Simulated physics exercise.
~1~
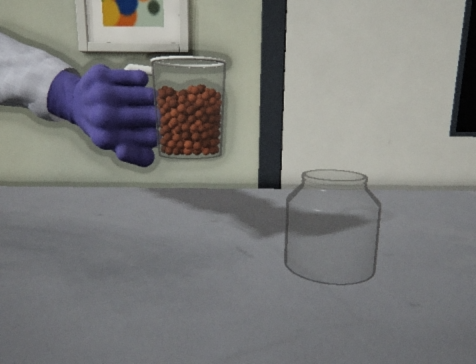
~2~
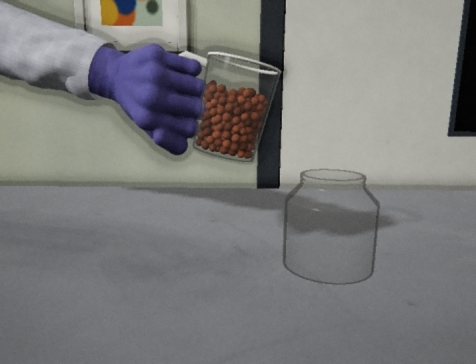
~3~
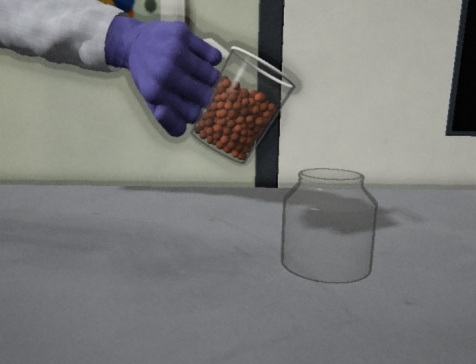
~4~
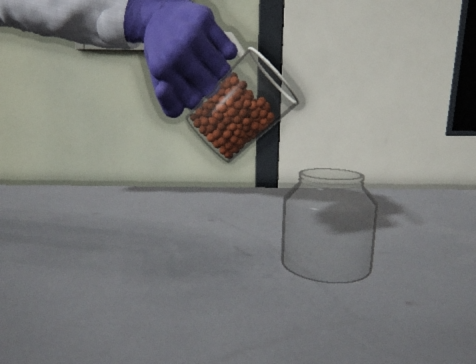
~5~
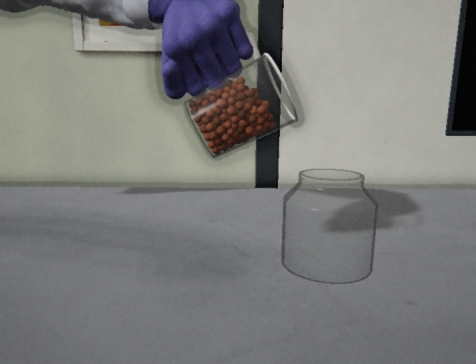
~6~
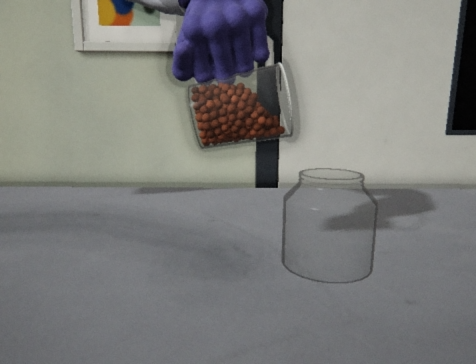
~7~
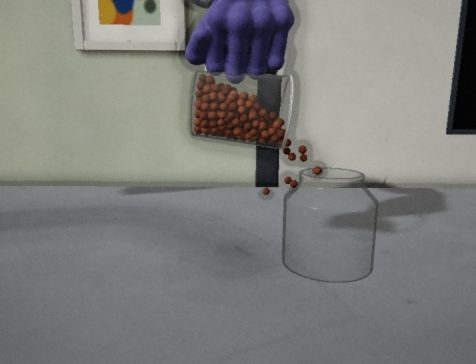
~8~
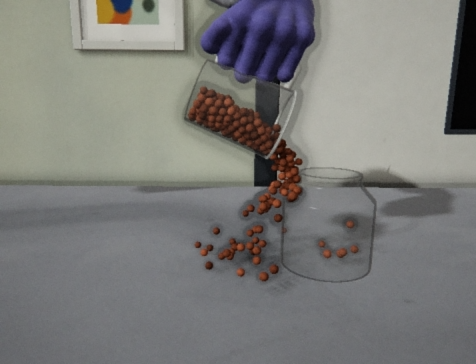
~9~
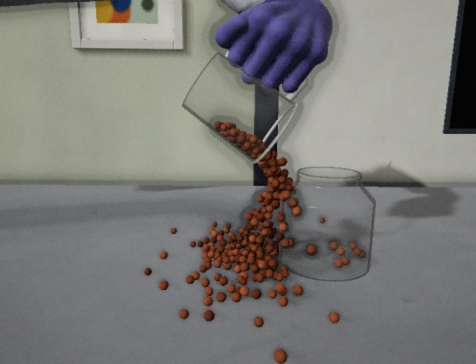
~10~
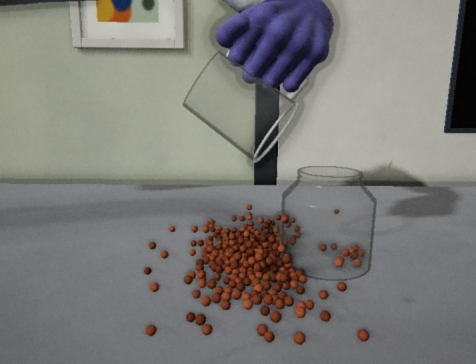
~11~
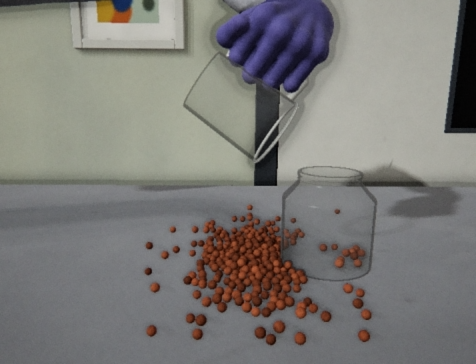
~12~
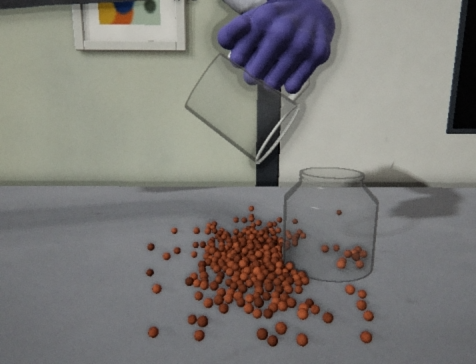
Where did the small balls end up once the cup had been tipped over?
The bulk of them spilled onto the table to the left of and in front of the jar. Hardly any ended up in the jar, and hardly any stayed in the cup.
